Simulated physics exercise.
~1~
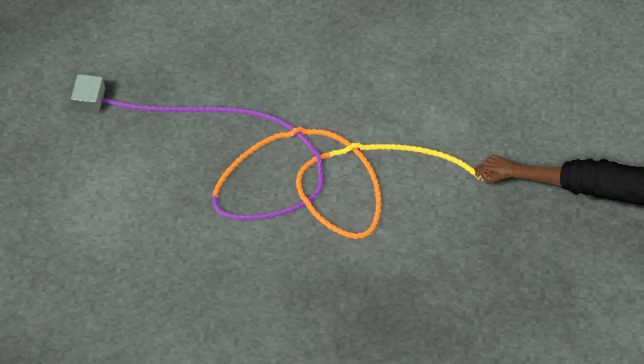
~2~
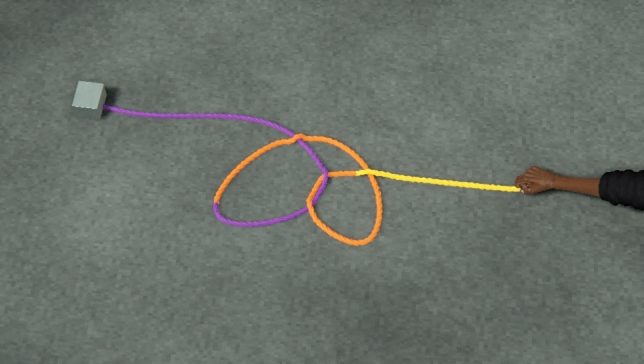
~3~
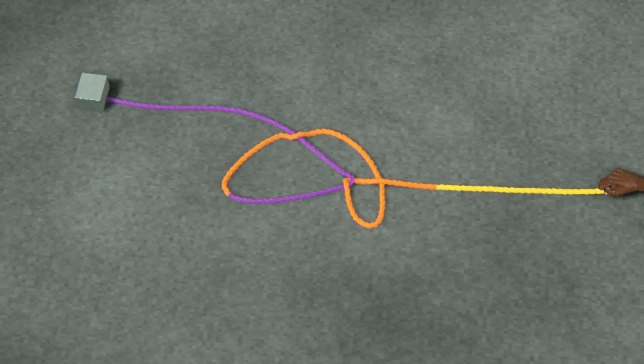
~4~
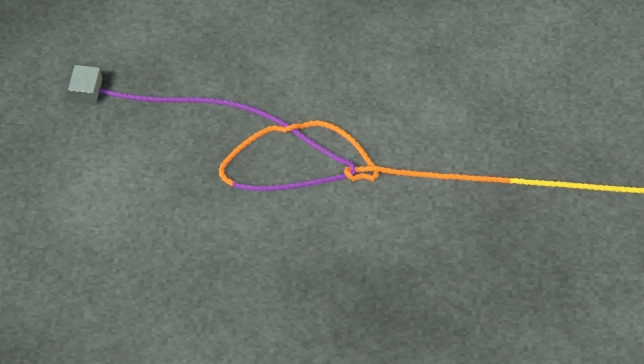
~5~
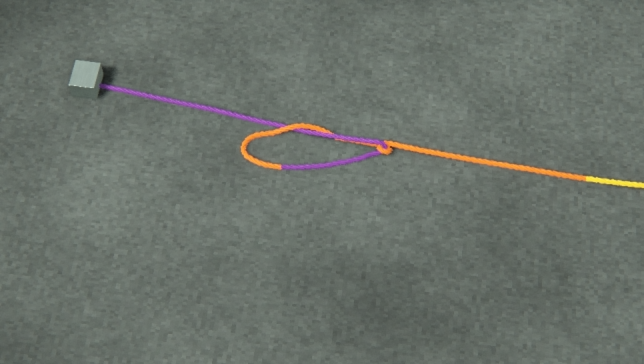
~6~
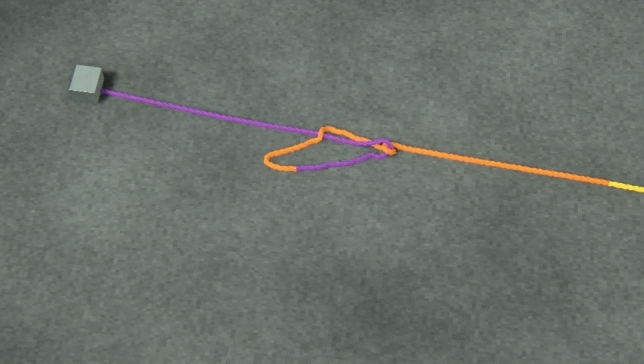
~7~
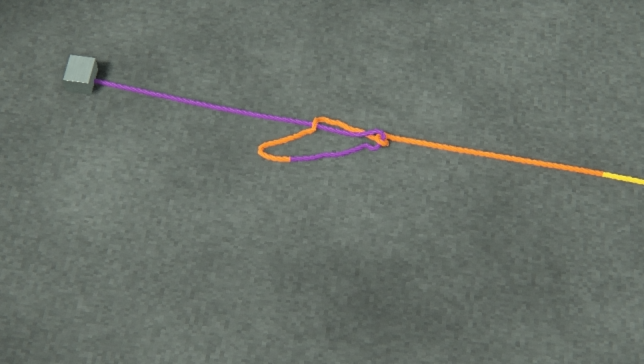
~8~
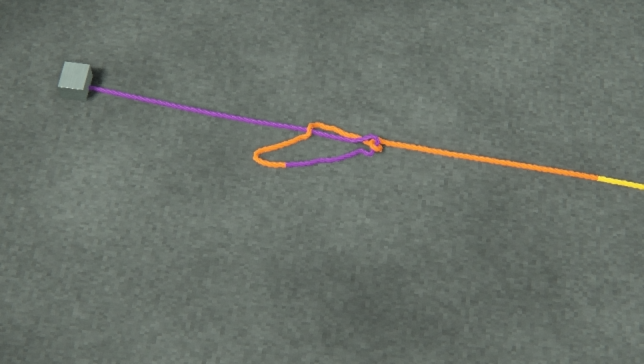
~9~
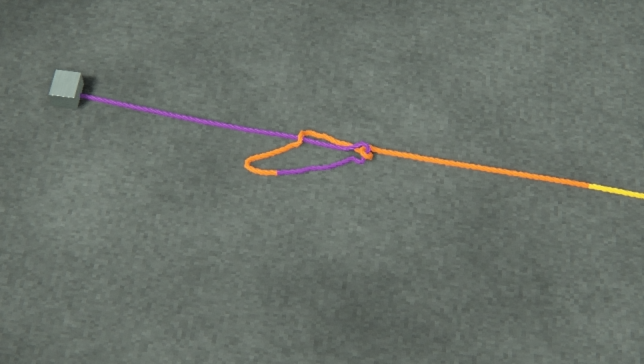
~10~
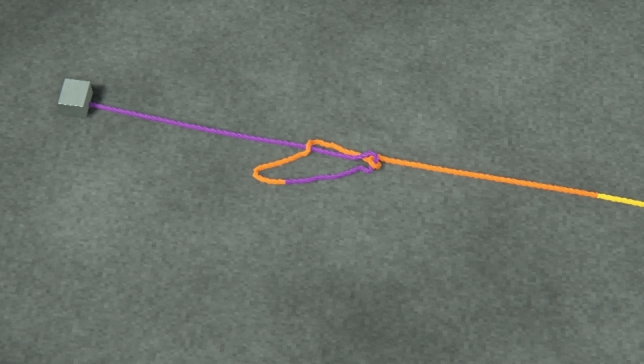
On a mottled grey-green surface, a rope coloured purple, orange and yellow runs from a small grey block at the left, through overlapping loops, to a hand at the right. The hand, in a dark sleeve, pulls the yellow end straight to the right and passes out of view. The smaller right-hand loop shrinks and cinches into a small knot, while the larger loop narrows and flattens. The rope draws taut on both sides, and the movement stops apart from a slight sway of the view. At the end the knot holds, with a slim orange and purple loop still open beside it.
